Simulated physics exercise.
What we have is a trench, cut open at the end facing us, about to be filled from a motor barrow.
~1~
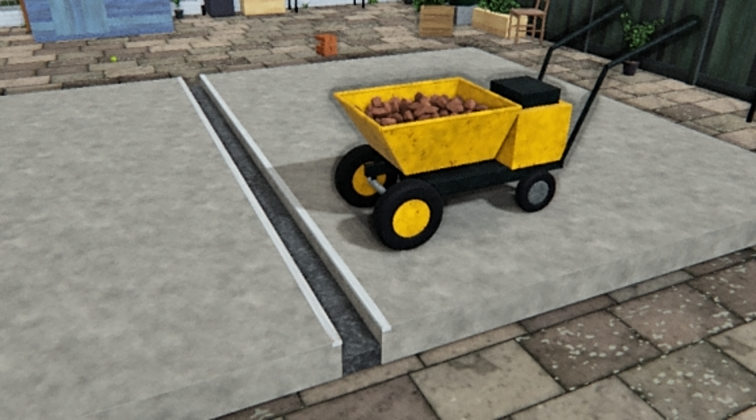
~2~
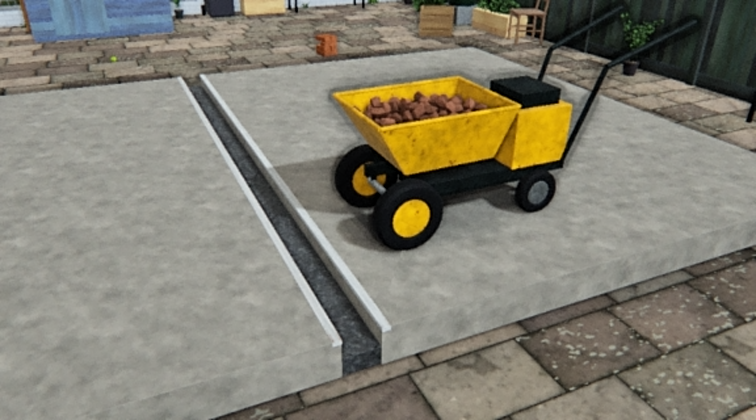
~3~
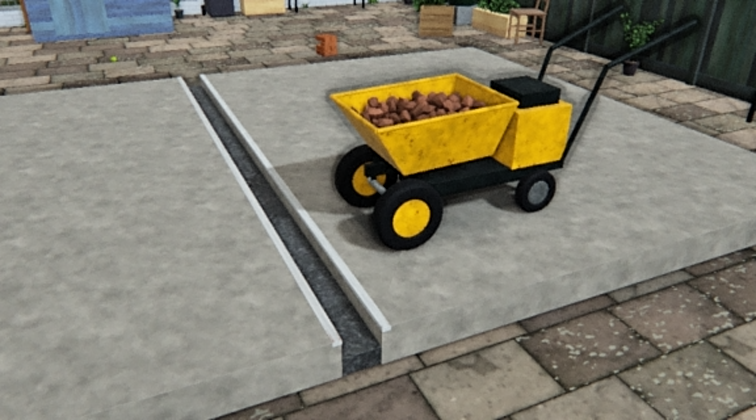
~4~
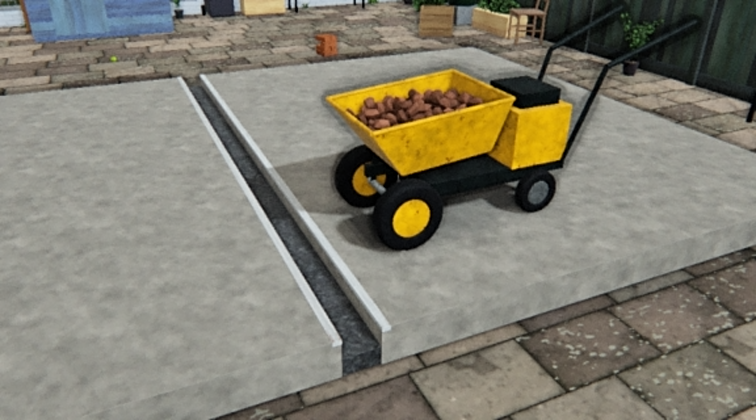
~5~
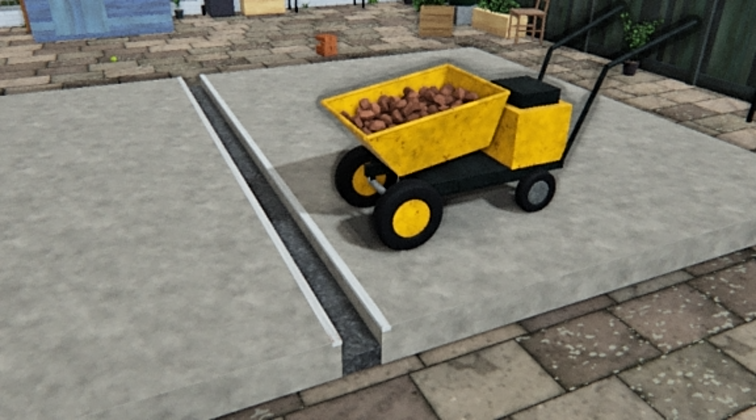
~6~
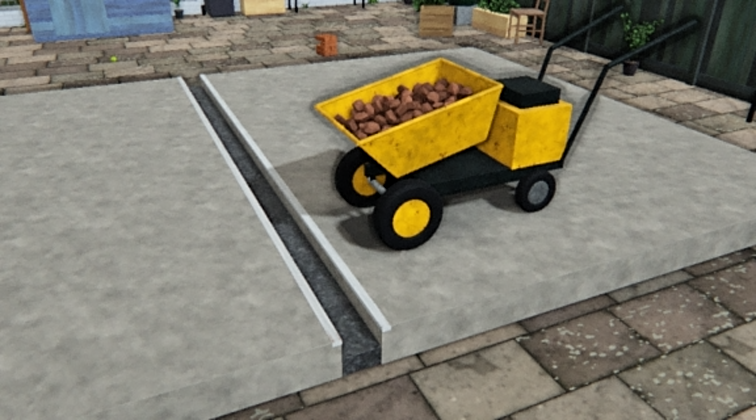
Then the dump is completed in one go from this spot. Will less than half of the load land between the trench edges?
Yes, less than half gets in.
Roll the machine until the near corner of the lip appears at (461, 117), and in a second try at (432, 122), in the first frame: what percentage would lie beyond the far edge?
The first position yields around 0 per cent; the second yields around 10 per cent.
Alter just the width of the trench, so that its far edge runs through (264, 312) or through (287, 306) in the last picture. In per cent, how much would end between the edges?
Lab note: Case 1 near 90 percent, case 2 near 70 percent.
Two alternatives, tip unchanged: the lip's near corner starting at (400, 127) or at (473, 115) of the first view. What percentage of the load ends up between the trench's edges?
50 % and 20 %.
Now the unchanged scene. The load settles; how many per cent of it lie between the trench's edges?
That share works out at some 30 %.
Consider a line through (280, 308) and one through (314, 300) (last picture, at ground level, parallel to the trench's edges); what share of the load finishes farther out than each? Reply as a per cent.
About 30 and 50 %.
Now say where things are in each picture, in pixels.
The first frame shows lip of the skip near (381, 129), level; top of the load near (425, 109), lumps of rubble; first edge of the trench near (358, 287); far edge near (312, 299), the trench under half as wide as the skip, and about half as deep as wide.
The second frame shows lip of the skip near (380, 130), level; top of the load near (424, 108).
The third frame shows lip of the skip near (377, 132), tipped barely; top of the load near (422, 107).
The fourth frame shows lip of the skip near (372, 134), tipped barely; top of the load near (442, 110).
The fifth frame shows lip of the skip near (366, 138), tipped a little; top of the load near (437, 107).
The sixth frame shows lip of the skip near (359, 144), tipped a little; top of the load near (432, 103); first edge of the trench near (358, 287); far edge near (312, 299).
Shortly afterwards, skip tipped well over; the whole lot in the skip.
Next, skip tipped steeply; all but a few in the skip; only a few in or heaped over the trench; a little beyond it; only a few falling.
Some moments later, skip tipped right over; near a quarter in the skip; a little in or heaped over the trench; near half beyond it.
In the end, skip tipped right over; a little in the skip; near a third in or heaped over the trench; near half beyond it.
